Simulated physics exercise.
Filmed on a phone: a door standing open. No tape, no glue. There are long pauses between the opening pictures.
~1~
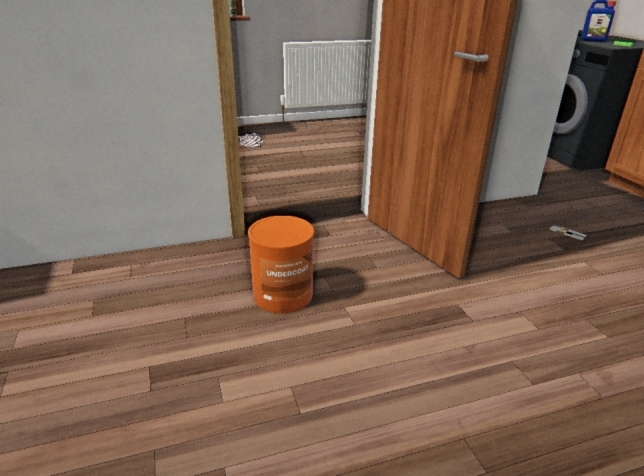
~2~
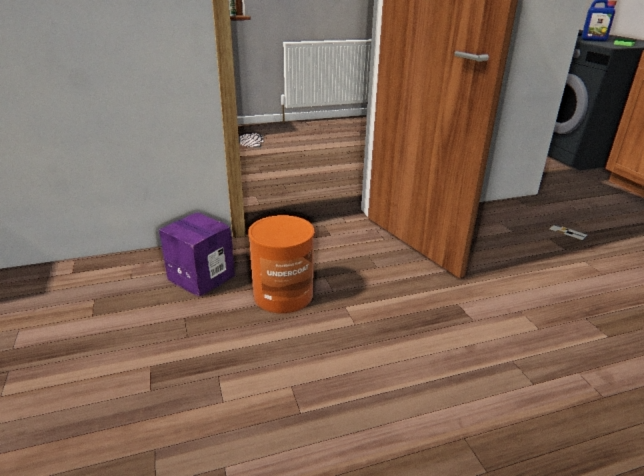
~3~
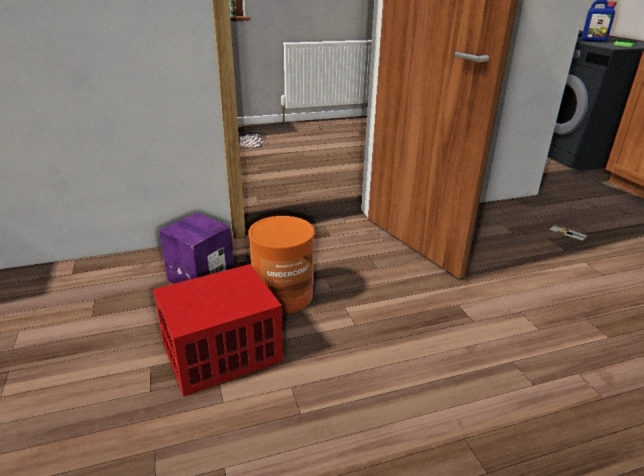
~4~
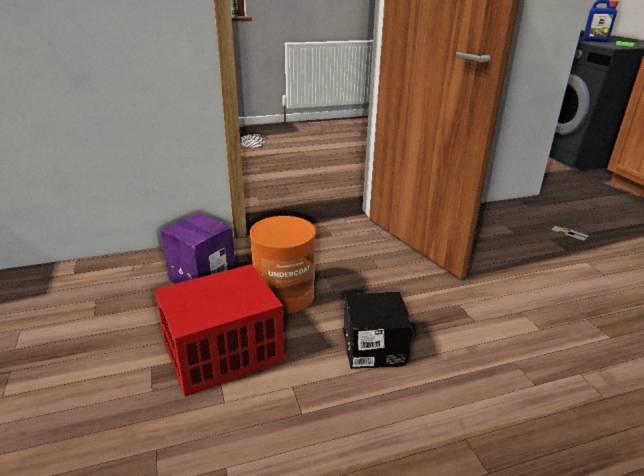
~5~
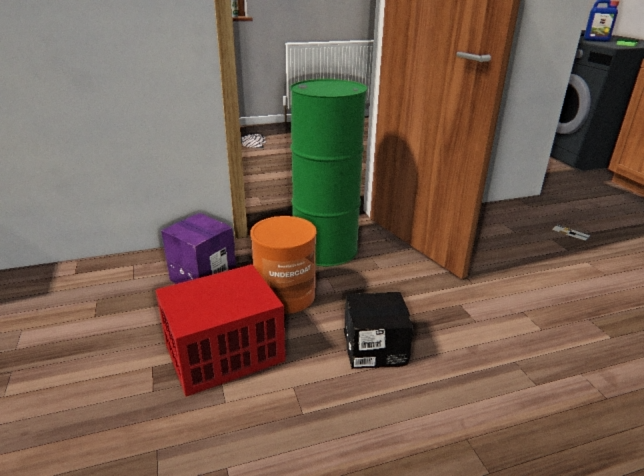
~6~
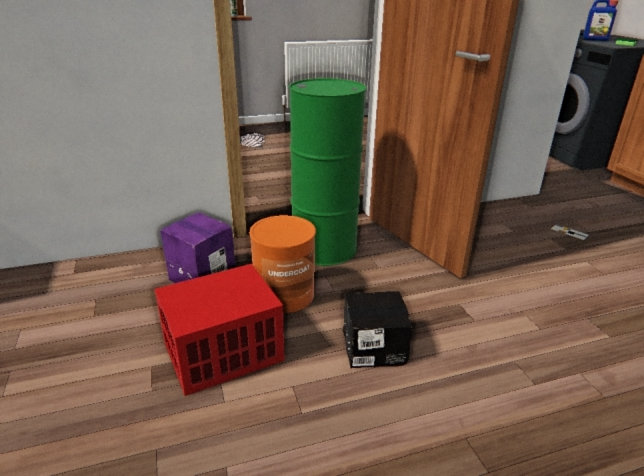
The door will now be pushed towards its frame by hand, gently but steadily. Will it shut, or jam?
The door is blocked.
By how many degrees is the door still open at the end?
Some 60° open.
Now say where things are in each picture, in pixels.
Door wide open and still, in the first frame.
Door wide open and still; purple box (198, 254); orange pail (282, 264), in the second frame.
Door wide open and still; red crate (219, 326), in the third frame.
Door wide open and still; purple box (200, 254); orange pail (284, 264), in the fourth frame.
Door wide open and still; red crate (222, 326); black parcel (377, 329), in the fifth frame.
Door wide open and still; green drum (326, 174); purple box (200, 254), in the sixth frame.
Then, 0.80 s later than the last frame, door at 89°.
Then, 1.30 s later than the last frame, door at 71°.
When it is over, door at 59°; all 5 as before. End places, in pixels of the last picture, green drum near (325, 174).
